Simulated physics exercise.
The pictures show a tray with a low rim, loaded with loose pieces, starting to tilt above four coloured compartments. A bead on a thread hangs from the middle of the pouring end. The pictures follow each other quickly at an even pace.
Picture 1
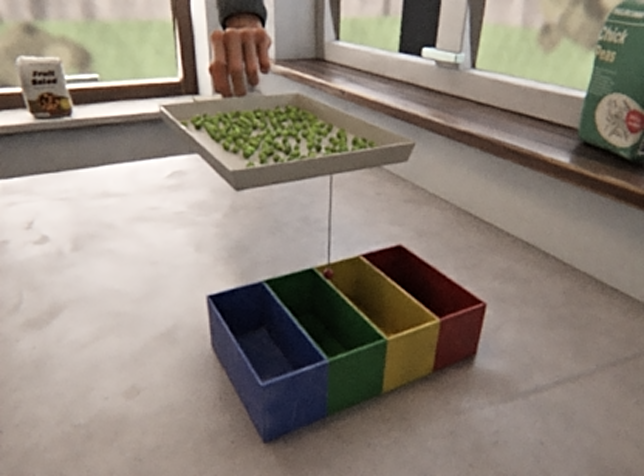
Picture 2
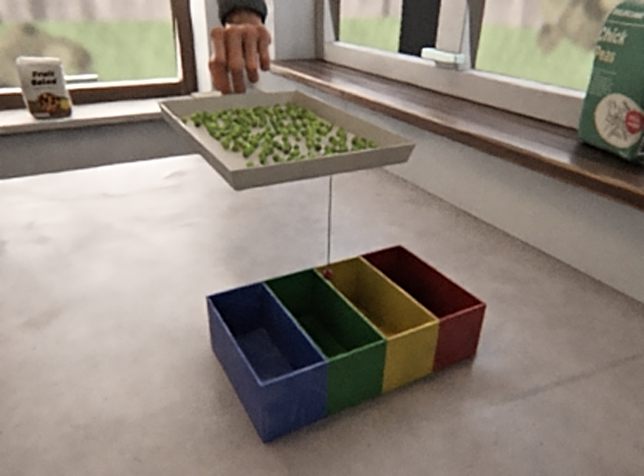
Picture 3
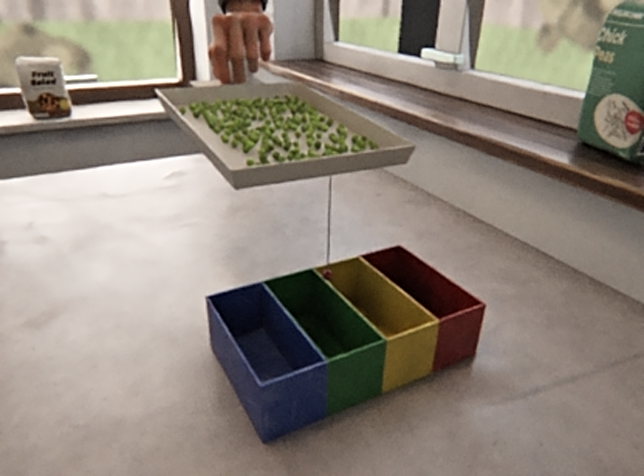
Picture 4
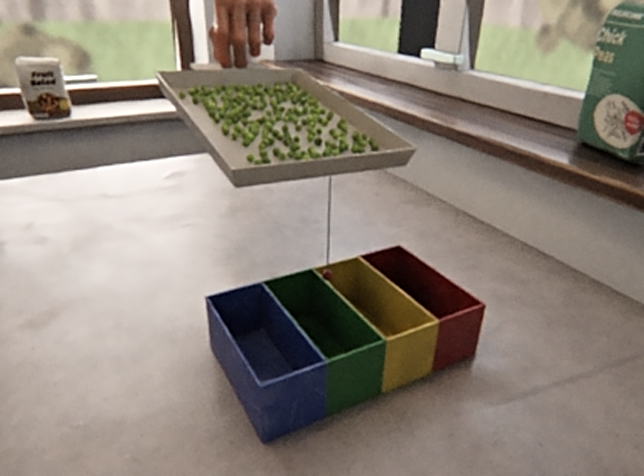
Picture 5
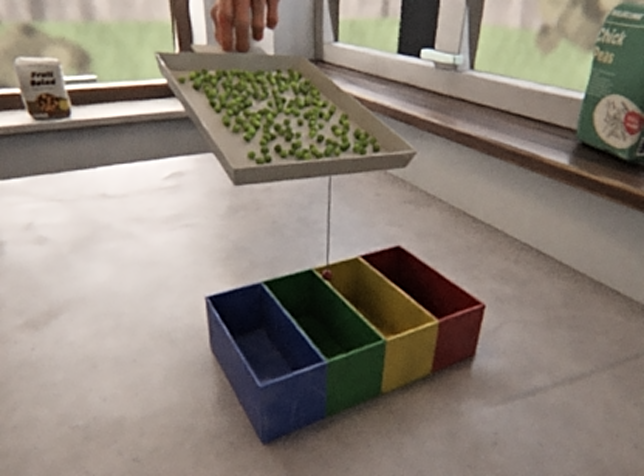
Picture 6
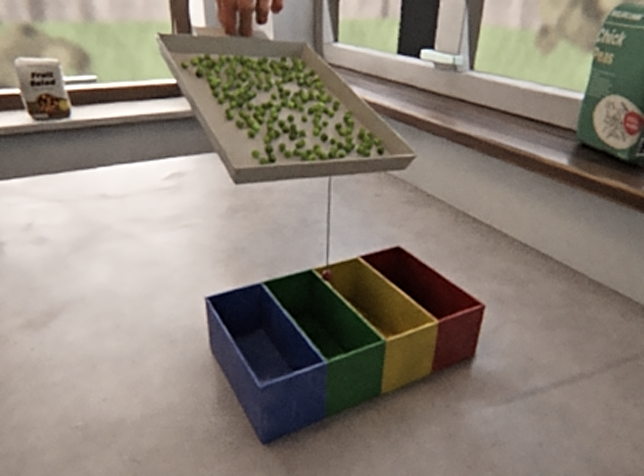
On a grey tabletop by the windows, a hand raised the back of a shallow tray of green peas above blue, green, yellow and red compartments, tilting it steadily while its front edge barely moved.
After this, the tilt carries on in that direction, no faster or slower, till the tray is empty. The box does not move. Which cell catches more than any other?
The red one ends fullest.
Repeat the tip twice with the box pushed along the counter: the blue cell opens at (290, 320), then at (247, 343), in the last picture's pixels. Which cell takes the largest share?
One: Yellow. Two: Red.
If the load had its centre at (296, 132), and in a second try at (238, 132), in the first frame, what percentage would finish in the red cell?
Near 60 % and 50 %.
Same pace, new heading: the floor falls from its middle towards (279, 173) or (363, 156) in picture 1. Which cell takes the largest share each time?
At the first place that blue cell, at the second the cell in red.
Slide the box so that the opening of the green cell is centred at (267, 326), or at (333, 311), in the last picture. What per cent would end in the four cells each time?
The first gives 50 %, the second 100 %.
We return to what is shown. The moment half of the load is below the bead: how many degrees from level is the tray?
Roughly 100°.
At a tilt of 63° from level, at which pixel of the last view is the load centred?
Around (370, 157).
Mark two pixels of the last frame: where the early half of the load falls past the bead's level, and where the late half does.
At about (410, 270), then at (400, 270).
Soon, tray tipped steeply; most on the tray; a stray few in the red cell; a stray few in the yellow cell; a small part falling or outside the box.
A while on, tray tipped past a quarter turn; about a quarter on the tray; about a third in the red cell; about a quarter in the yellow cell; about a quarter falling or outside the box.
Towards the end, tray tipped past a quarter turn; about two thirds in the red cell; about a third in the yellow cell; a stray few in the green cell; a stray few in the blue cell; a stray few falling or outside the box.
Finally, tray tipped past a quarter turn; about two thirds in the red cell; about a third in the yellow cell; a stray few in the green cell; a stray few in the blue cell; a stray few outside the box.
